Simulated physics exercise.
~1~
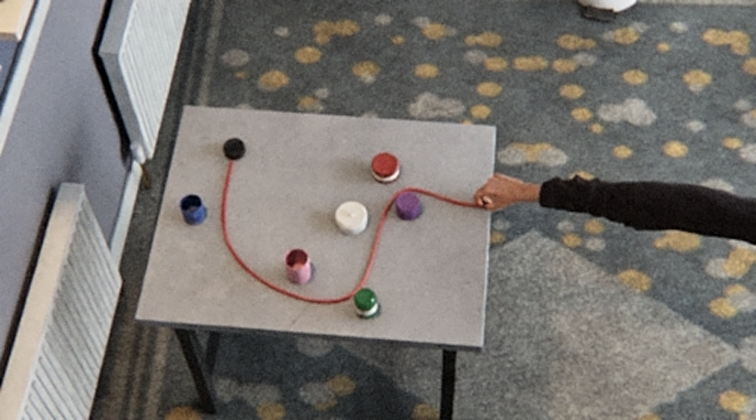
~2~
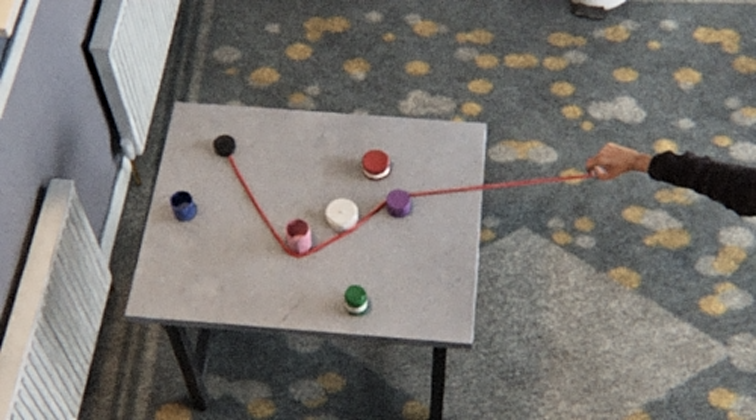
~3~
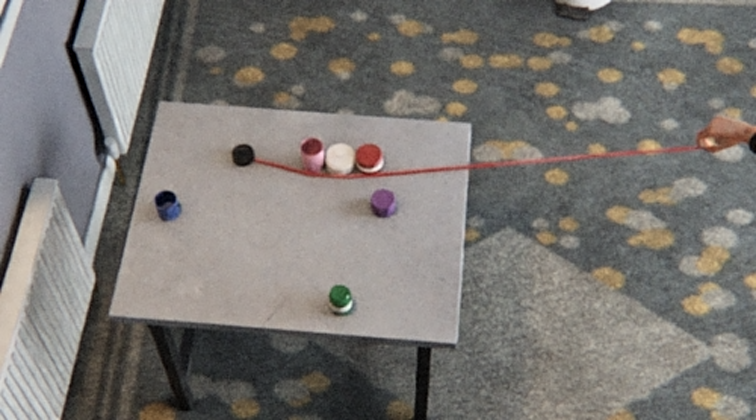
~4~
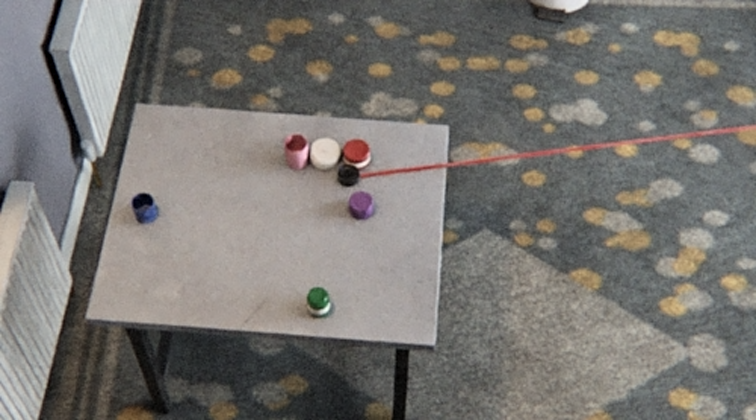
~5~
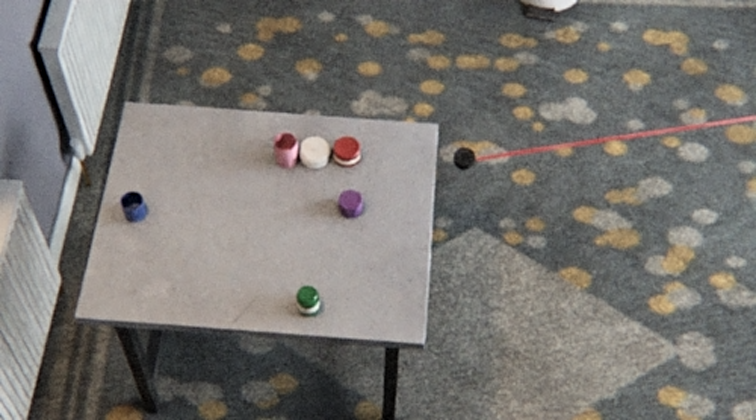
In the video, a hand pulls a red cord rightward across a small table, sweeping the pink cup and white pot up beside the red tin, until the attached black puck slides off the edge; the purple, blue and green containers stay put, all upright.
